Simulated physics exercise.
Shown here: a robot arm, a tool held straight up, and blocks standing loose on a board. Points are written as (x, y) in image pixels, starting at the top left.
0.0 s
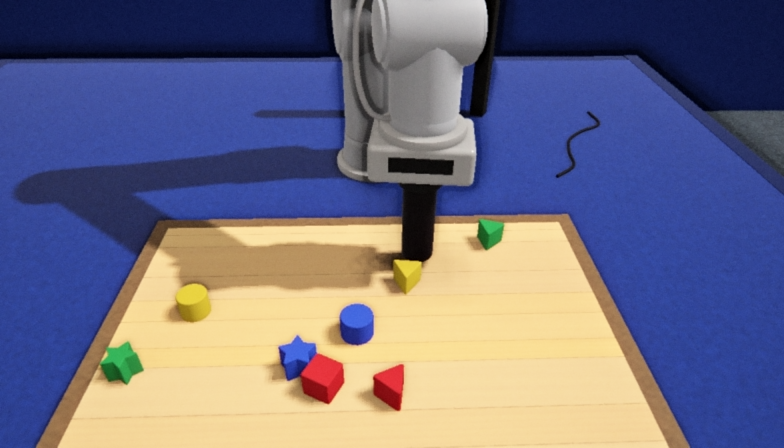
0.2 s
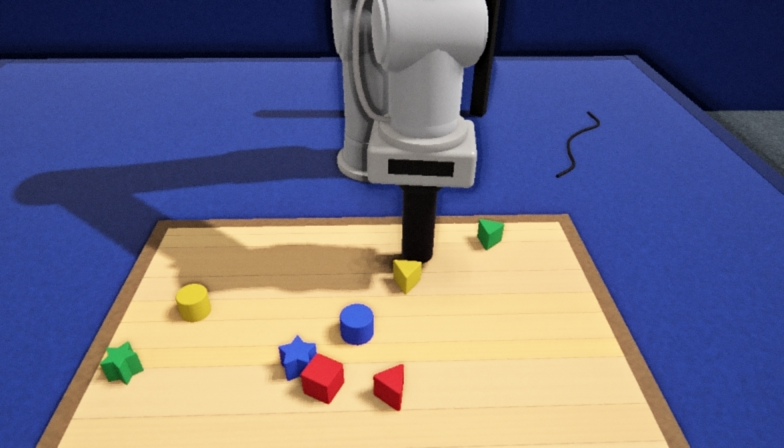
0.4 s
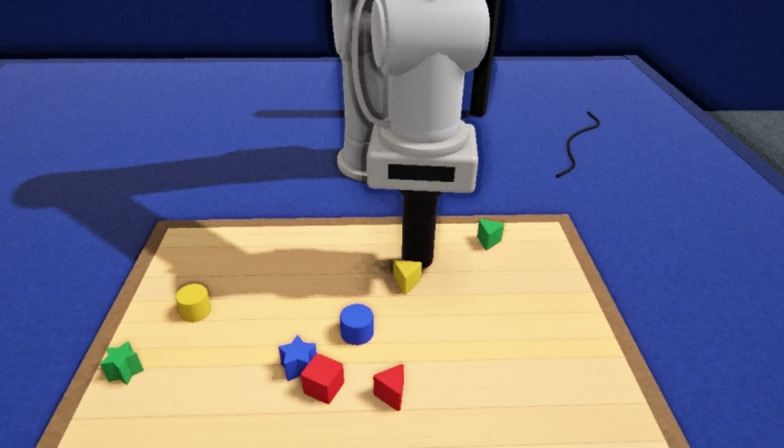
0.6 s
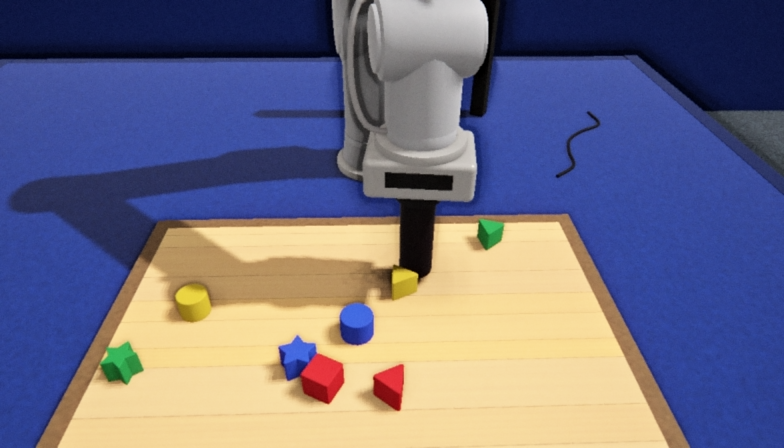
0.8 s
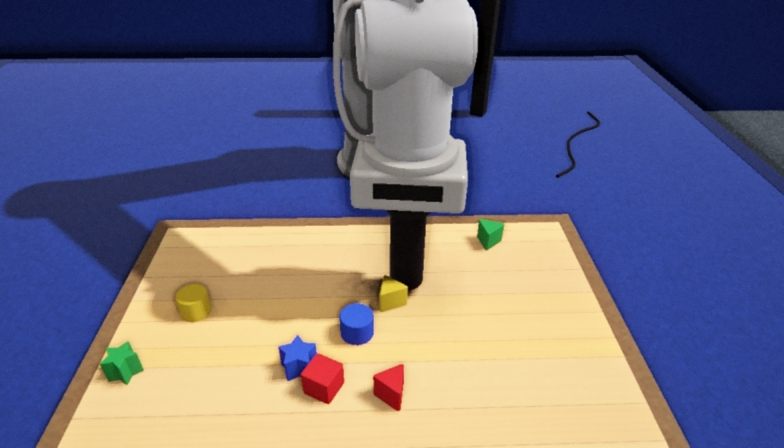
The robot arm nudges the yellow triangular block down and left toward the blue round block.
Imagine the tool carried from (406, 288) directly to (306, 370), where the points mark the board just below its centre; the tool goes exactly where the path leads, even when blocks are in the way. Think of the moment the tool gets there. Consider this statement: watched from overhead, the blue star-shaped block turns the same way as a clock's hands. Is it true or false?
True
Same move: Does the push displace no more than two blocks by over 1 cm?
The answer is no.
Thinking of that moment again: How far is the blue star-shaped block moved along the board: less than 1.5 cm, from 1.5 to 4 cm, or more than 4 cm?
The blue star-shaped block moves 1.5-4 cm.
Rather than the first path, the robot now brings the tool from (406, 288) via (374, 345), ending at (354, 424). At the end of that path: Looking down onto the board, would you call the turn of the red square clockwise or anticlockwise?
It twists with the clock when seen from above.
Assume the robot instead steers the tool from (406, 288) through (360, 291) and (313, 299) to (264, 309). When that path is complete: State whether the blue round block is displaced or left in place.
At the end of the path, it will still be in place.
The first path, step by step. One third of the way, tool at (376, 306); blue round block at (342, 330); yellow triangular piece at (364, 316), turned 40° anticlockwise.
Two thirds of the way, tool at (342, 333); blue star-shaped block at (289, 351); red square at (316, 377), turned 15° anticlockwise; blue round block at (326, 349); yellow triangular piece at (361, 341), turned 60° anticlockwise.
At the end, tool at (304, 363); blue star-shaped block at (269, 362), turned 40° clockwise; red square at (308, 414), turned 45° anticlockwise; blue round block at (296, 385); yellow triangular piece at (358, 343), turned 80° anticlockwise.
